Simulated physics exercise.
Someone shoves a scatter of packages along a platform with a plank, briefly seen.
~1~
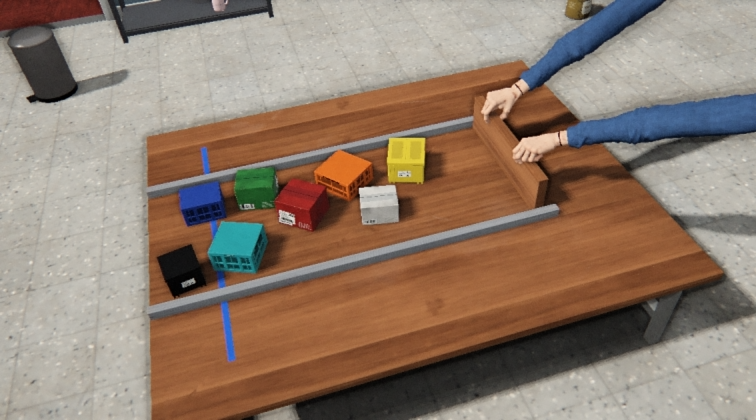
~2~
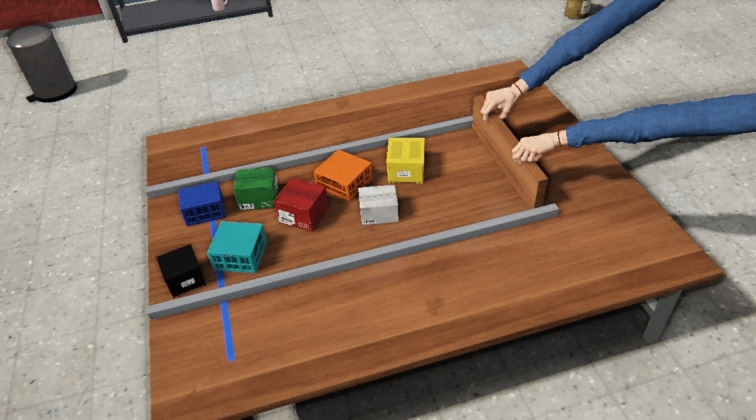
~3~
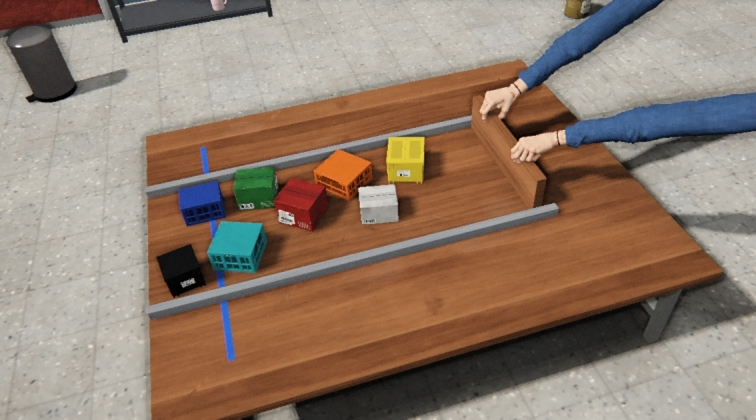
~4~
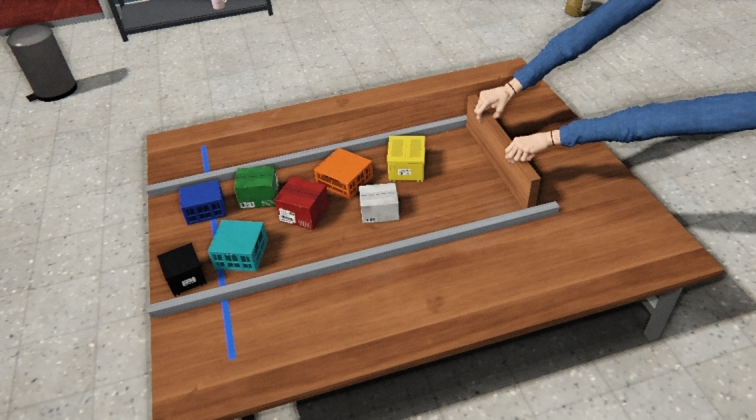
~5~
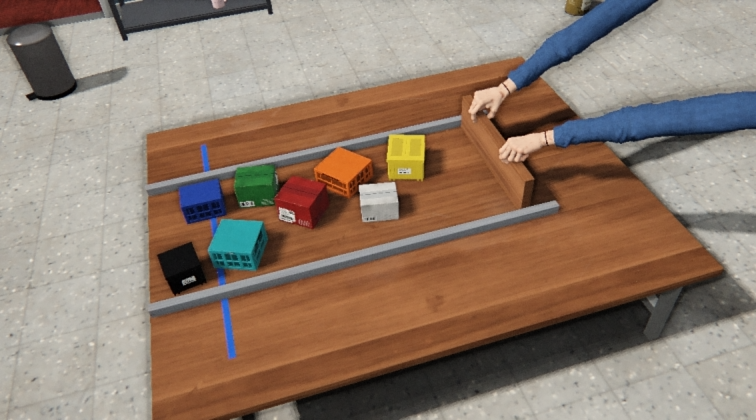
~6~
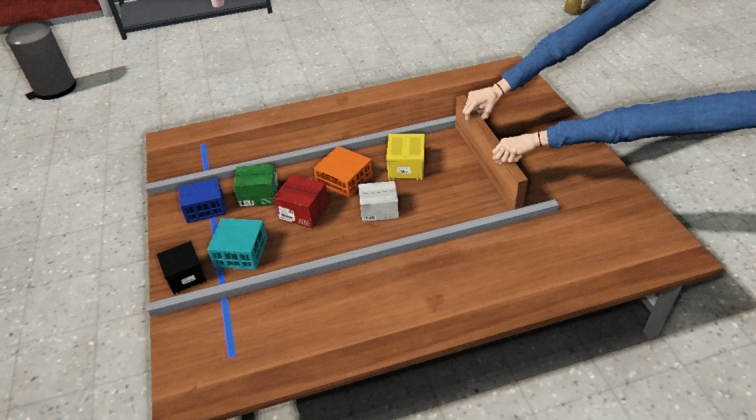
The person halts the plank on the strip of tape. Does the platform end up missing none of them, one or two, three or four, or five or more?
It is missing three or four.
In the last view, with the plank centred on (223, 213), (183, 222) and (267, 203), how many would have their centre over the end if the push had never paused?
Going through the three places, I get 3, 6 and 1.
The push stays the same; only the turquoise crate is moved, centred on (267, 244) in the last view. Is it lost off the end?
Put there, it simply holds its spot.
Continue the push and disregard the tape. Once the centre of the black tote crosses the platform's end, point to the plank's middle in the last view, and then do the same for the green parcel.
Around (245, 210), then around (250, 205).
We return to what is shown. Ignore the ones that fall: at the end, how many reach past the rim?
That'd be 3.
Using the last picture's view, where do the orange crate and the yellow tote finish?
The orange crate stops around (151, 202); the yellow tote around (191, 209).
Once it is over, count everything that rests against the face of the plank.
Total: 2.
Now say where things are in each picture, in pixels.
In the first picture, black tote (182, 271); blue crate (203, 204); turquoise crate (239, 247); plank (506, 151); tape (215, 235).
In the second picture, blue crate (202, 204); yellow tote (406, 160).
In the third picture, turquoise crate (238, 247); plank (505, 150).
In the fourth picture, black tote (183, 270); green parcel (257, 187).
In the fifth picture, blue crate (203, 201); white box (379, 202).
In the sixth picture, black tote (182, 268); blue crate (202, 200); turquoise crate (239, 244); plank (488, 151); tape (215, 232).
A little later, none off yet; black tote at rest near (182, 268); blue crate at rest near (202, 200); turquoise crate at rest near (239, 244).
Next, none off yet; black tote at rest near (182, 268); blue crate shifted about its own width near (165, 205); turquoise crate shifted a little near (235, 248).
When it is over, the number that fall off is three or four; down, green parcel, blue crate and black tote.
